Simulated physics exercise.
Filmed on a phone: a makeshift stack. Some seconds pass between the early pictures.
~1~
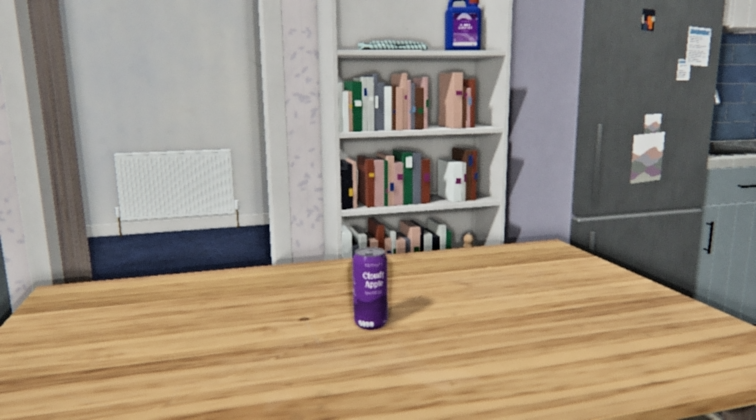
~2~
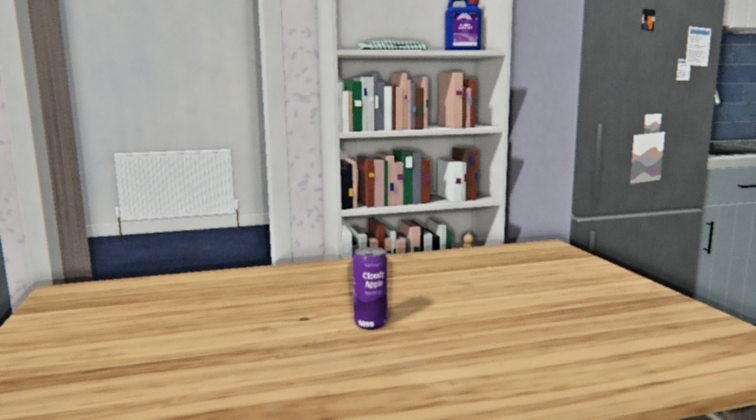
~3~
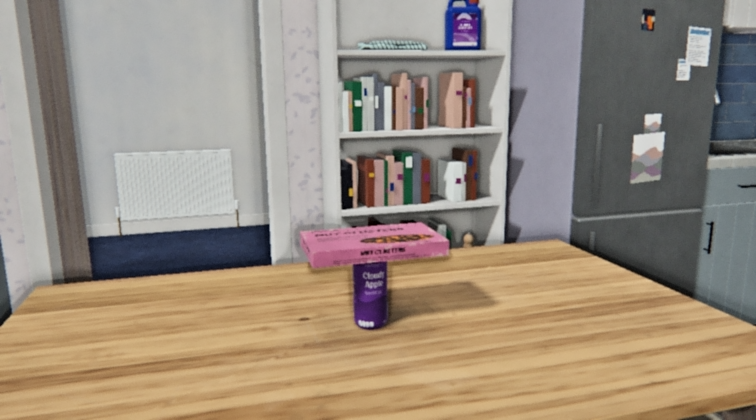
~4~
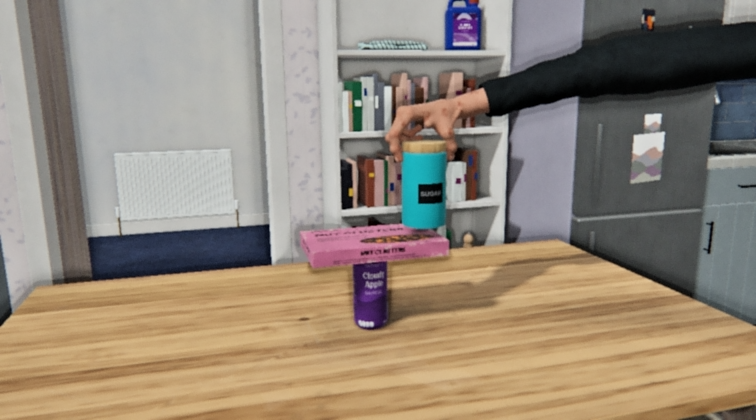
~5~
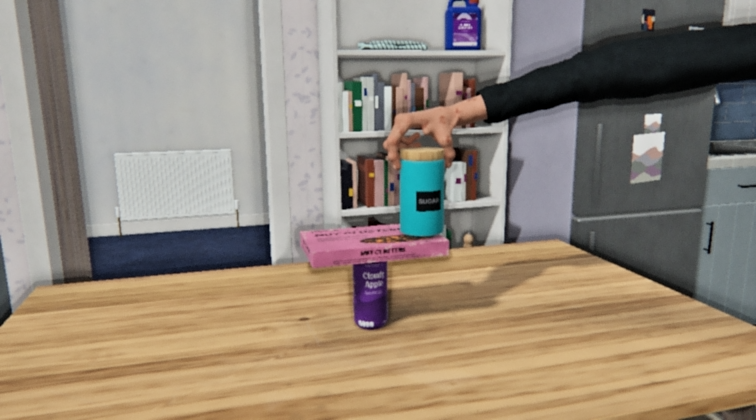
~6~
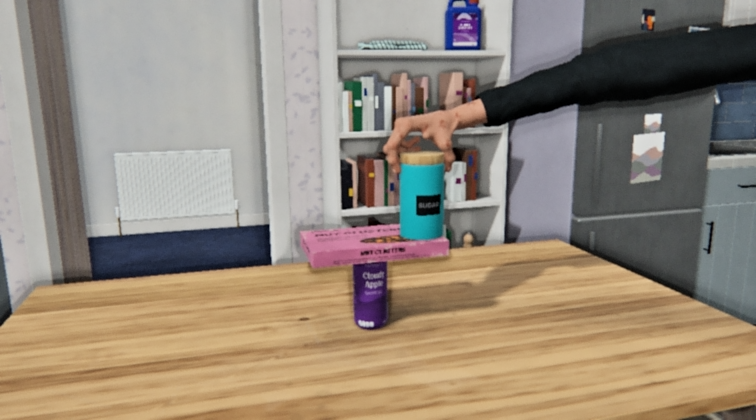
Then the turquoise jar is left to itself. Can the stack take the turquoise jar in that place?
In the end the stack comes apart.
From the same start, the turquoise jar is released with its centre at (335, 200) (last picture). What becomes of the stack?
Then it comes apart.
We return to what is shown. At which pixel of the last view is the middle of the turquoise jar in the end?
Around (523, 304).
Then, 0.40 s past the last view, turquoise jar now fallen; pink packet on its side.
Then, 0.60 s past the last view, pink packet now fallen.
Finally, fallen, turquoise jar and pink packet; purple can still in place. Final places as the last picture's camera would see them, turquoise jar near (523, 304). The stack gives way.
